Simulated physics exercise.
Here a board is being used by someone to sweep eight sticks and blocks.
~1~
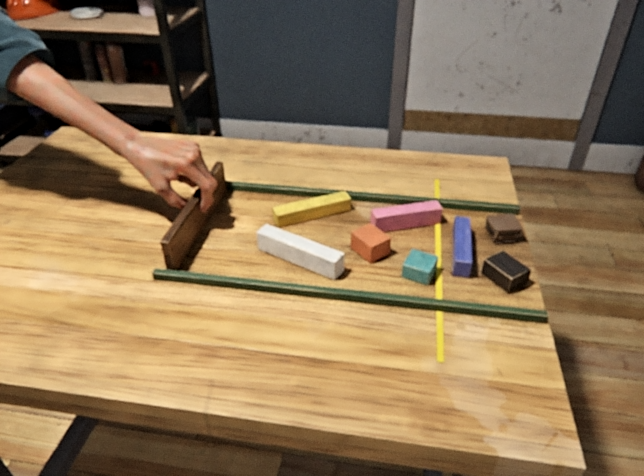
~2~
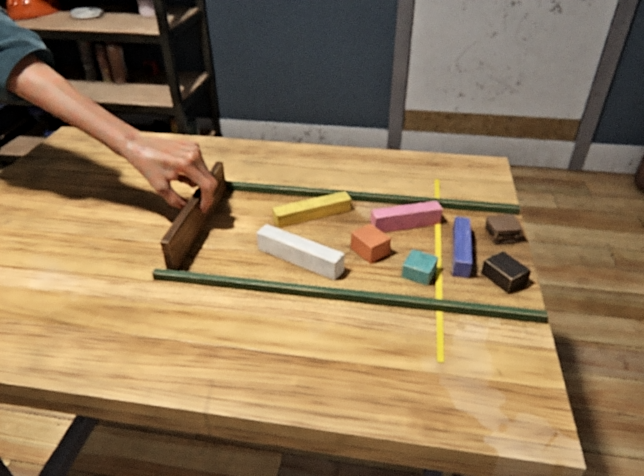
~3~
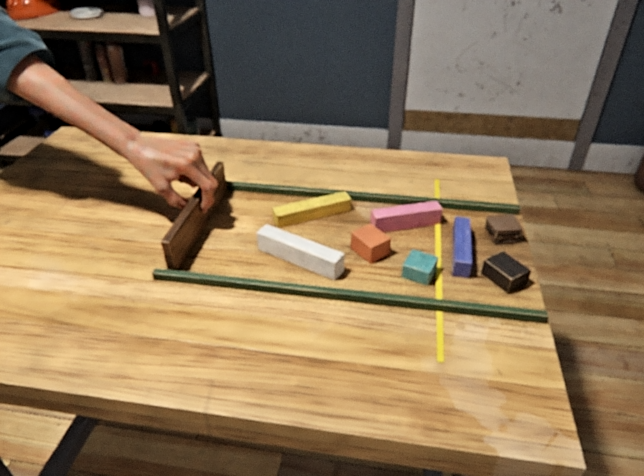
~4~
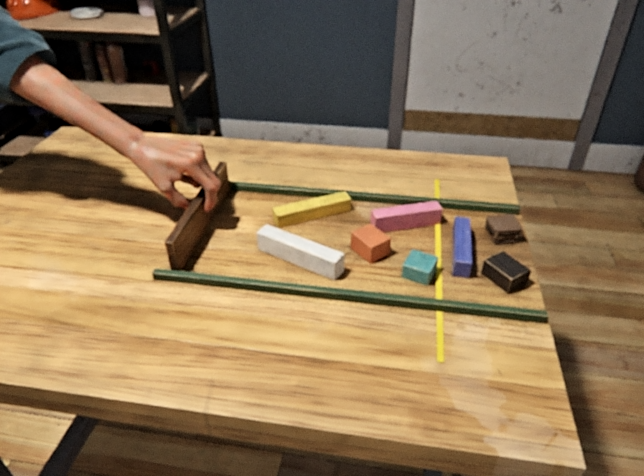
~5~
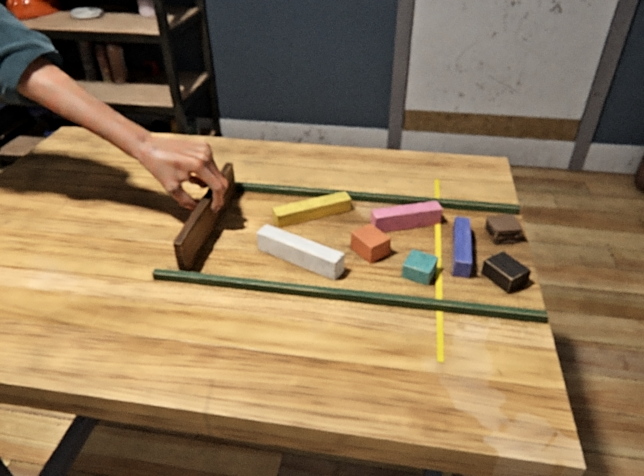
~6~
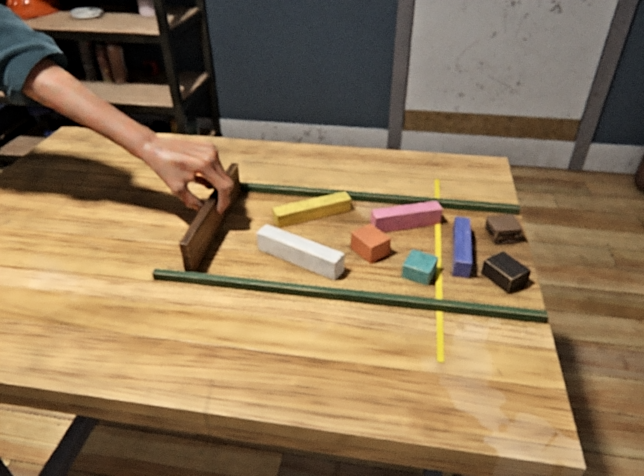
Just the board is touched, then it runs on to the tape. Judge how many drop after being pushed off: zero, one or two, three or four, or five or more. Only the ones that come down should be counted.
In this one, one or two spill over.
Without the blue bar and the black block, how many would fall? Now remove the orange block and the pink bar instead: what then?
The counts: 0 and 0.
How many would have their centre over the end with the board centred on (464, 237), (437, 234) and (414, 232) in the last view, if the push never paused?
That makes 3, 2, 0.
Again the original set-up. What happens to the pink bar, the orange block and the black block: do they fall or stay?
Pink bar - still on top, orange block - still on top, black block - gone.
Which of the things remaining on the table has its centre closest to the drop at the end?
Blue bar.
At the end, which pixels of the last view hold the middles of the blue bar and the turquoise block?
Going in order, first (514, 254) and next (486, 262).
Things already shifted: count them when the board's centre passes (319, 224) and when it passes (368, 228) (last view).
Counts: 2 / 5.
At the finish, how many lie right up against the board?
3 touch it.
Soon after, none off yet; brown case at rest near (503, 230); black block at rest near (506, 272); blue bar at rest near (462, 246).
At rest, the number that fall off is one or two; fallen, black block and brown case.
